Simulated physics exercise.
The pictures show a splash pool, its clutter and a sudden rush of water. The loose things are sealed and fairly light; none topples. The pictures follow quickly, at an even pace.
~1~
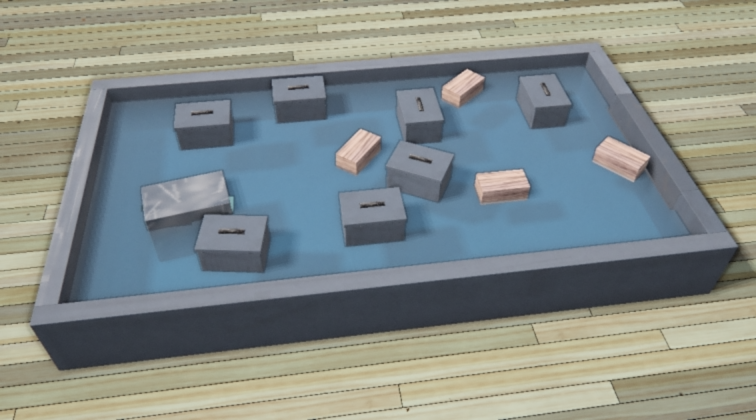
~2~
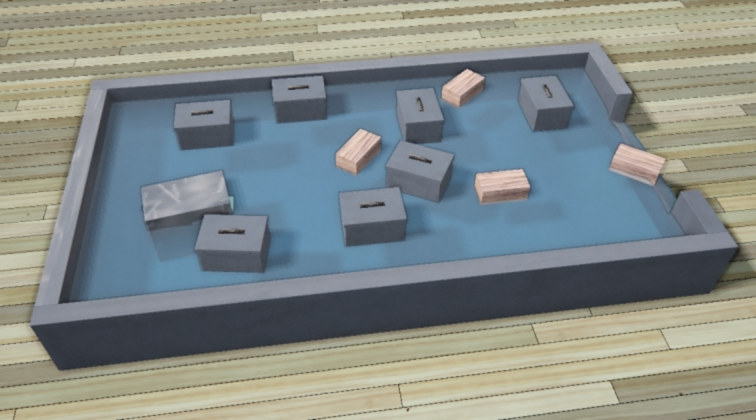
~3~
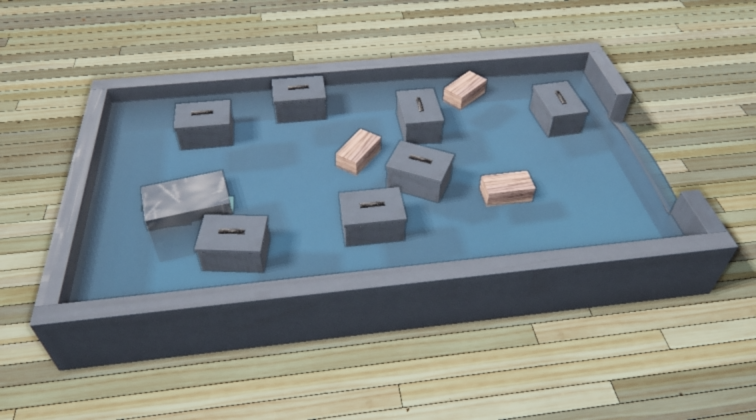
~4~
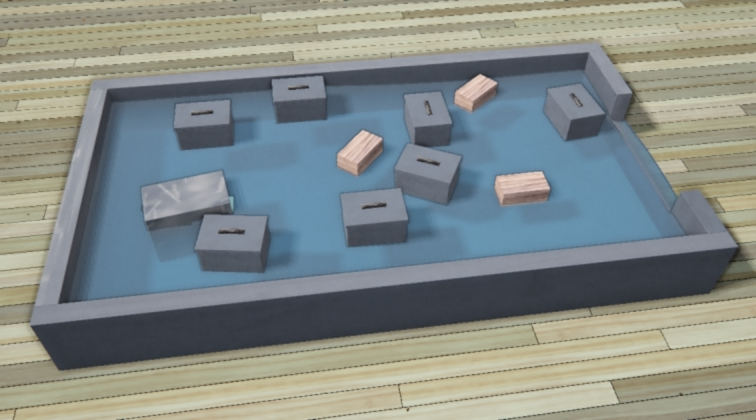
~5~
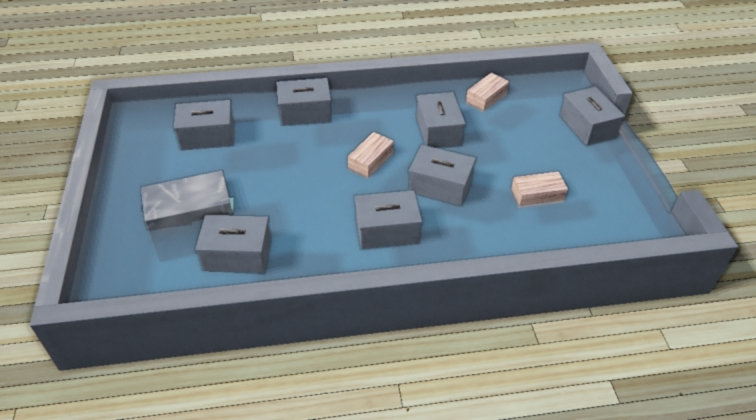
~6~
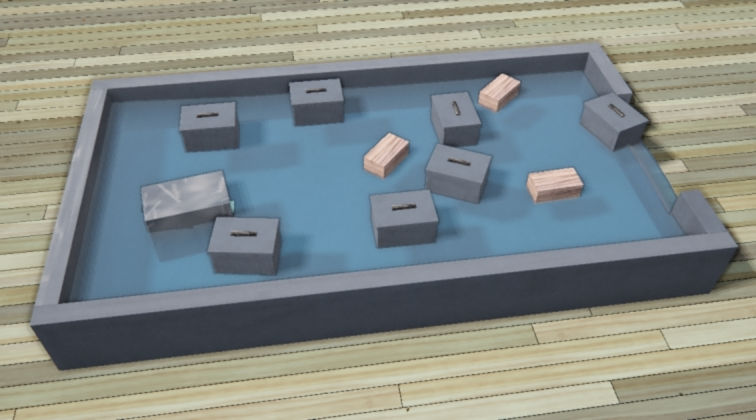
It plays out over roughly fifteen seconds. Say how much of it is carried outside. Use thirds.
That comes to at least two thirds.
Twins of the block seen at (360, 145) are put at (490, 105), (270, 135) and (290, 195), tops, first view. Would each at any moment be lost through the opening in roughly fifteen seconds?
As listed: Yes, stays, inside.
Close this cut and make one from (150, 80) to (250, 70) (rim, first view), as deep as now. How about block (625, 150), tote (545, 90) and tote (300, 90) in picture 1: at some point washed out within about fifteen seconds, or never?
As listed: Still in, left behind, through.
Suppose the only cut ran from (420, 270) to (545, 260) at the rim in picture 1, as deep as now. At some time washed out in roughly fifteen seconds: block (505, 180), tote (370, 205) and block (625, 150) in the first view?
In that order: Through, carried outside, kept in.
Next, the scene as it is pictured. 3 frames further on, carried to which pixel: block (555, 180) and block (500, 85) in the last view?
Close to (609, 172) and (533, 87).
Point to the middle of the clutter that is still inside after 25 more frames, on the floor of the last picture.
Close to (465, 190).
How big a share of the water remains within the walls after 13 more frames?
Near 66 in a hundred.
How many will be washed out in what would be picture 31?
The number is 6.
A moment on, 2 of 11 are out; 9 afloat.
Next, 4 of 11 are out; 7 afloat.
Later, 6 of 11 are out; 5 afloat.
In the end, 8 of 11 are out; 3 afloat.
